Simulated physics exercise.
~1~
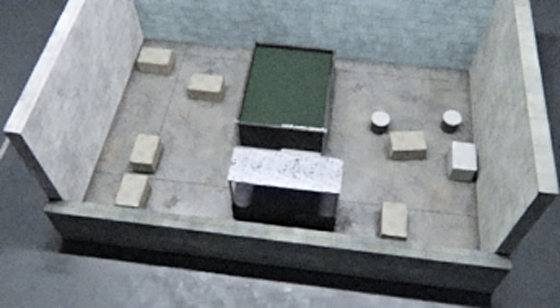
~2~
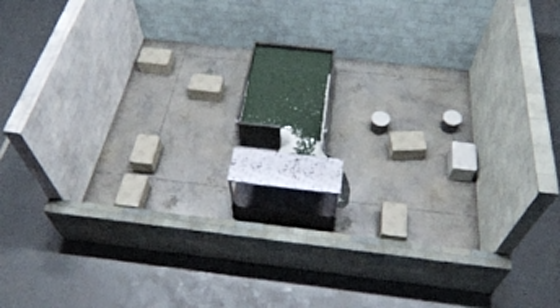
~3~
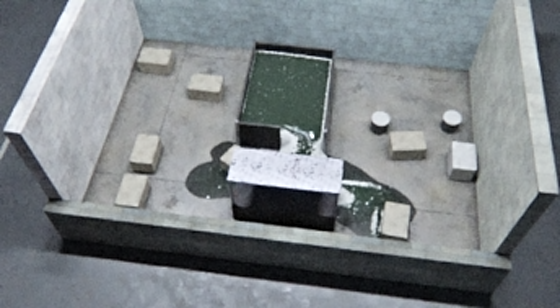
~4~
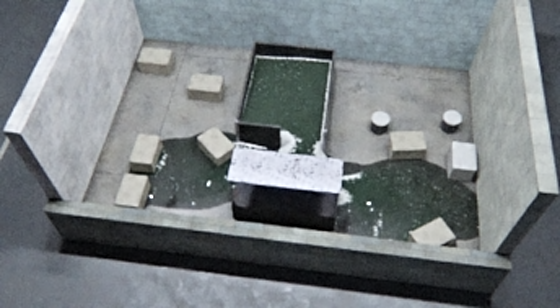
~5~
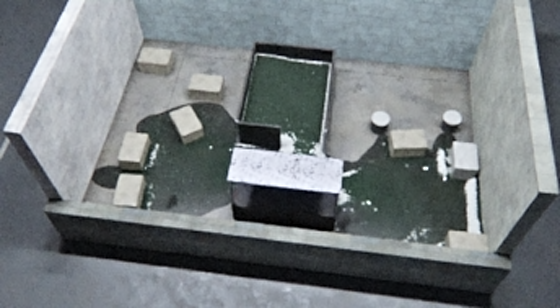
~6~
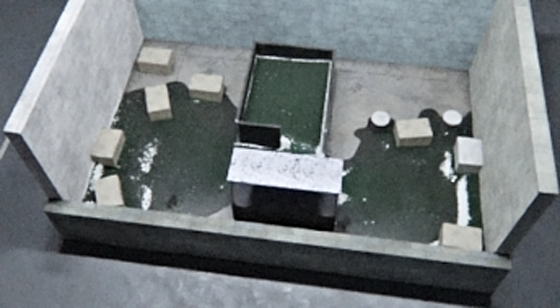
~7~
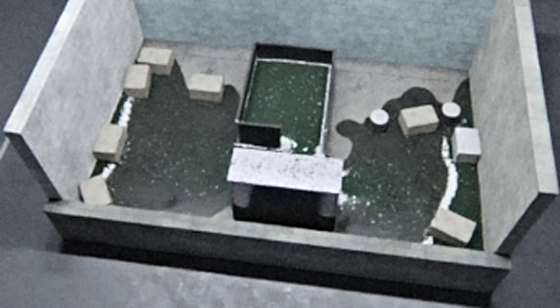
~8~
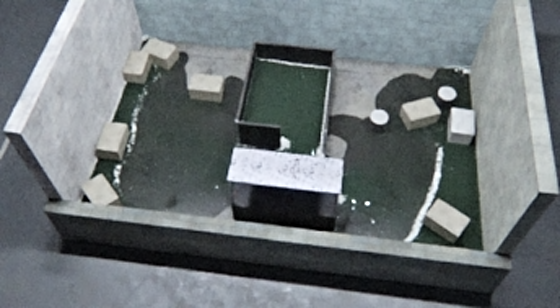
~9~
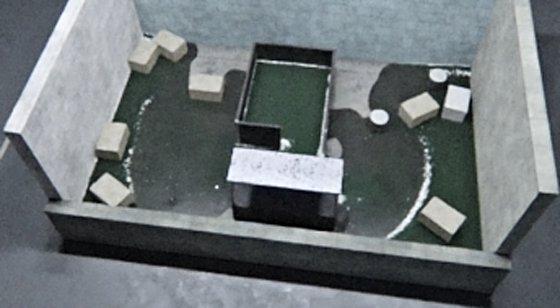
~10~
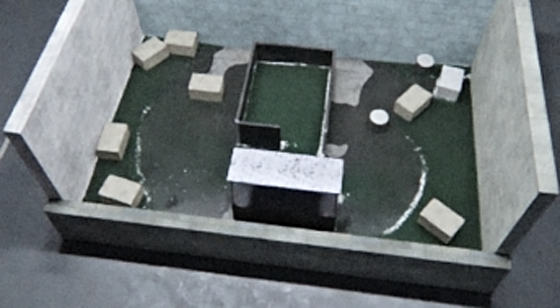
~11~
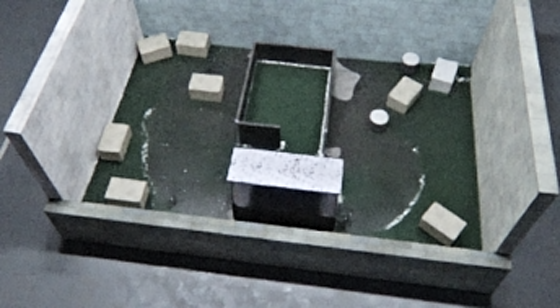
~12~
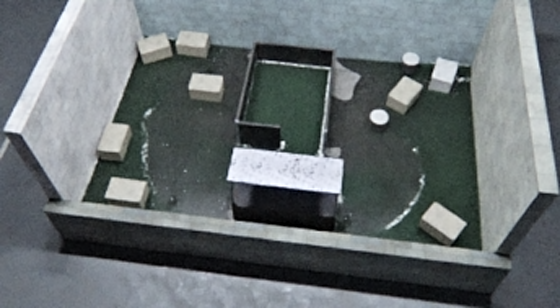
In a grey walled hall seen from above, pale chests and small round pails stand around a dark tank of green water, with a light-topped block before it. Water bursts from the front of the tank and spreads to both sides, edged with white foam. It pushes a chest beside the block off to the left and another toward the right wall. The flood then curls back toward the rear, carrying chests and pails with it. Finally, water covers nearly all the floor, and the scattered pieces settle upright while the tank stays put.
